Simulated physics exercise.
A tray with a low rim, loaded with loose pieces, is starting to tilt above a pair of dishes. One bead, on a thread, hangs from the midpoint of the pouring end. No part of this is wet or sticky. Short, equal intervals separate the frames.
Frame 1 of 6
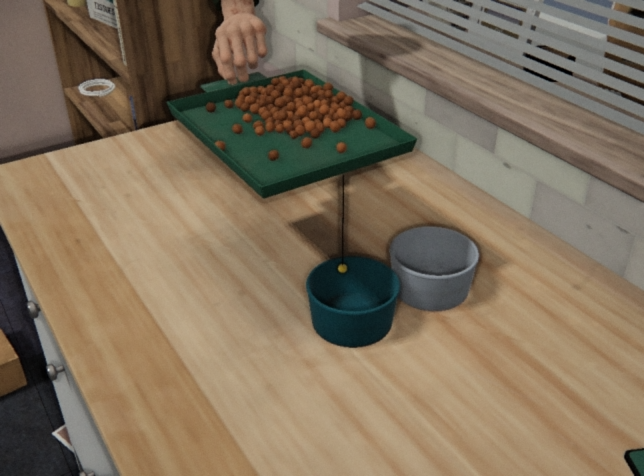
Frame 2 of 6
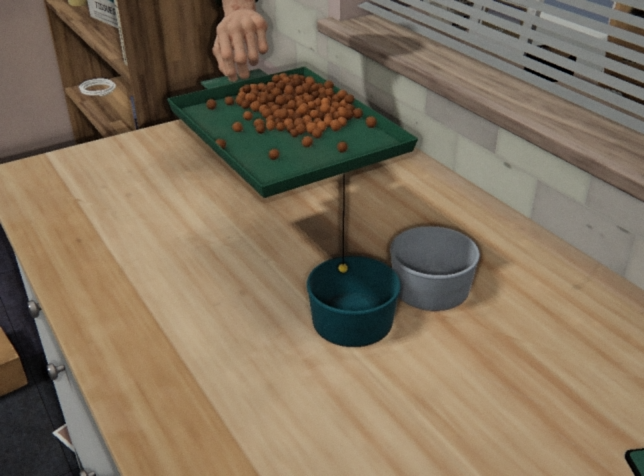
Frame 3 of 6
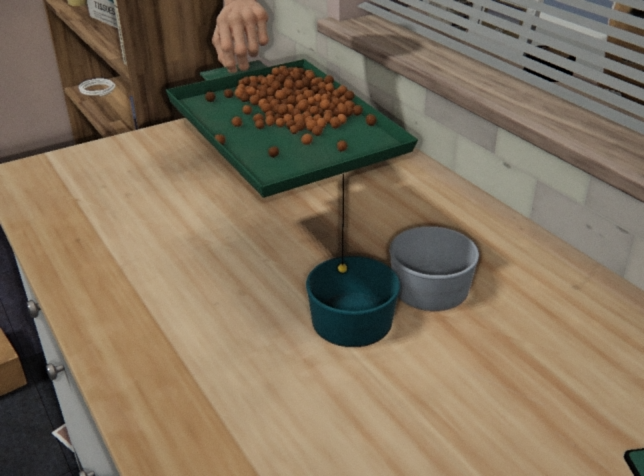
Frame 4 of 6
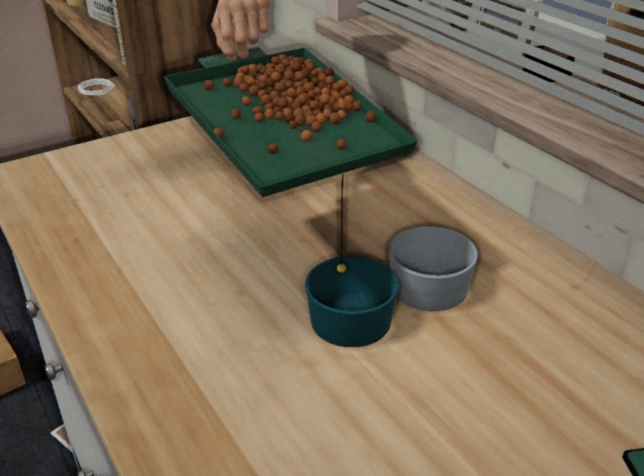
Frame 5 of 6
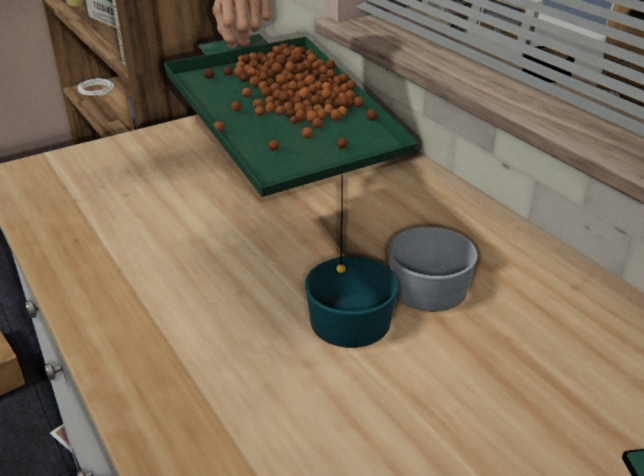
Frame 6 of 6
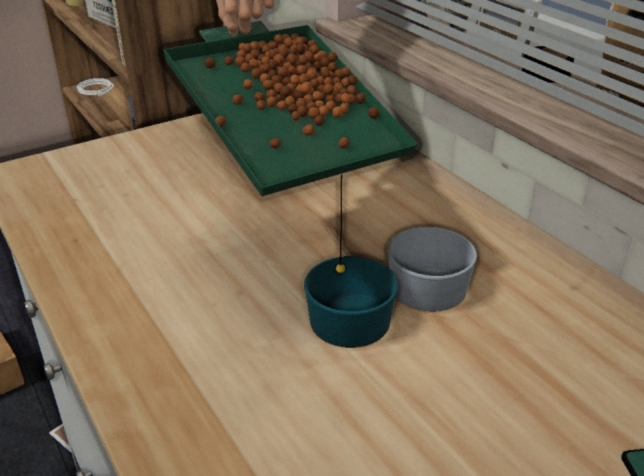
The footage shows a hand at the far end of a green tray of small round brown pieces, above a teal dish and a gray dish; the far end rises gradually, tilting the tray toward a hanging yellow bead.
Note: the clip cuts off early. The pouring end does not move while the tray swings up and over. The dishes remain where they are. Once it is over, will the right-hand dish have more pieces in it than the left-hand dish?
No. The dish to the left will collect more.
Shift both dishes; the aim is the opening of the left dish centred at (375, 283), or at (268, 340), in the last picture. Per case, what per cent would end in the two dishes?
Estimates in order: 50 percent, 50 percent.
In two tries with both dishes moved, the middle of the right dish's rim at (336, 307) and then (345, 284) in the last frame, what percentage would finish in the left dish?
It works out to 0 percent and then 0 percent.
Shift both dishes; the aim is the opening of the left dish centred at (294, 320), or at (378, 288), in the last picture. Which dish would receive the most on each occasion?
First try: The rightmost dish. Second try: The leftmost dish.
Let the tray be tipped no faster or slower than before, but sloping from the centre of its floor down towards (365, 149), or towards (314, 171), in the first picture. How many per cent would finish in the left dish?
In order, 10 in a hundred and 20 in a hundred.
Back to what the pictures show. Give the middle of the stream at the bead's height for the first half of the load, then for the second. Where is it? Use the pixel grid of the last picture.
First around (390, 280), afterwards around (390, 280).
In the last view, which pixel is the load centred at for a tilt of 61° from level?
Centre estimate: (365, 145).
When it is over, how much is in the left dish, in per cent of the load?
That part is close to 30 percent of the load.
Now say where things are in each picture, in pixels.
Corners of the pouring end near (263, 184) and (413, 138), level; middle of the load near (291, 106), hazelnuts; left dish near (378, 323); right dish near (460, 287); bead on its thread near (343, 268), in the first picture.
Corners of the pouring end near (264, 184) and (414, 138), level; middle of the load near (292, 104), in the second picture.
Corners of the pouring end near (263, 184) and (413, 139), tipped barely, level across its low end; middle of the load near (291, 98), in the third picture.
Corners of the pouring end near (263, 184) and (413, 140), tipped a little, level across its low end; middle of the load near (291, 90), in the fourth picture.
Corners of the pouring end near (263, 184) and (413, 142), tipped a little, level across its low end; middle of the load near (292, 82), in the fifth picture.
Corners of the pouring end near (264, 184) and (413, 143), tipped clearly, level across its low end; middle of the load near (293, 74); left dish near (376, 323); right dish near (458, 288), in the sixth picture.
Shortly afterwards, tray tipped steeply; the bulk on the tray; only a few in the left dish; only a few in the right dish; a little outside both; a little in the air.
Next, tray tipped right over; near two thirds on the tray; a little in the left dish; only a few in the right dish; near a quarter outside both; a little in the air.
Some moments later, tray tipped past a quarter turn; near a third in the left dish; a little in the right dish; near two thirds outside both.
In the end, tray tipped past a quarter turn; near a third in the left dish; a little in the right dish; near two thirds outside both.
